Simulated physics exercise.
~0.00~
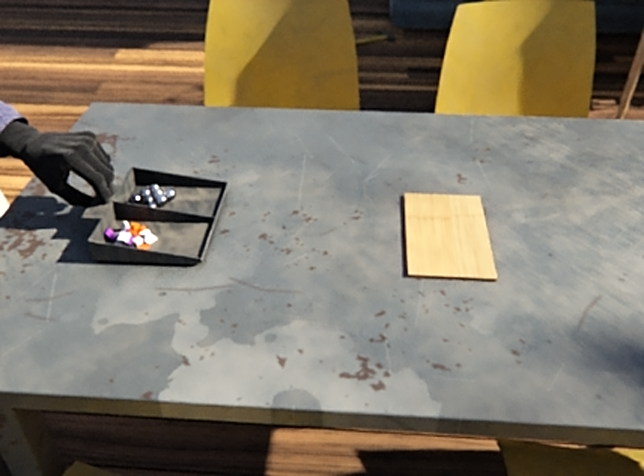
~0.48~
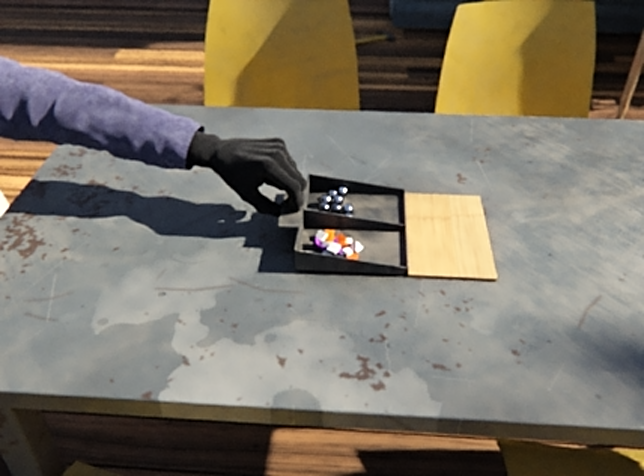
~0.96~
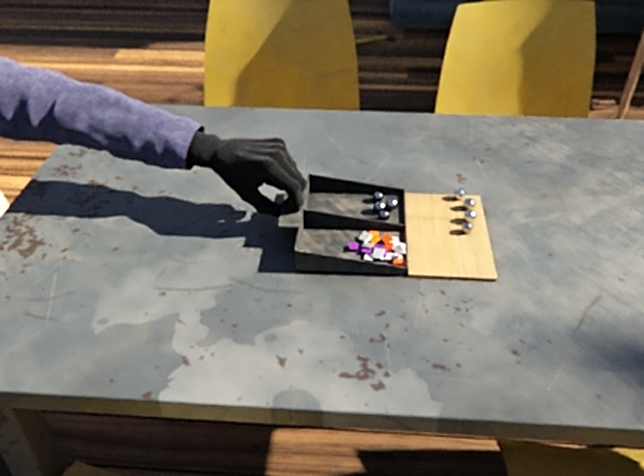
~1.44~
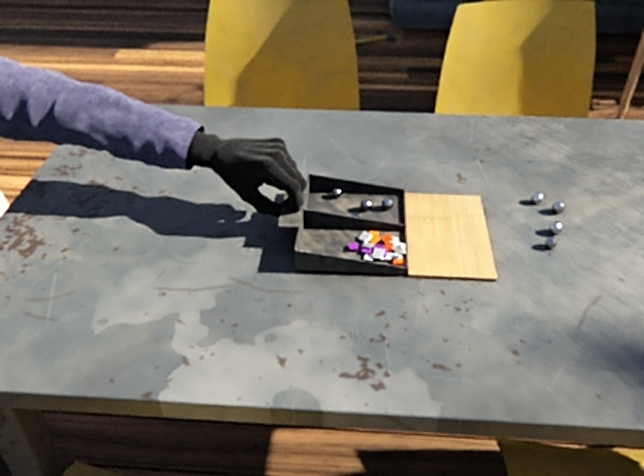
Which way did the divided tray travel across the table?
The tray moved to the right, towards the flat wooden board.
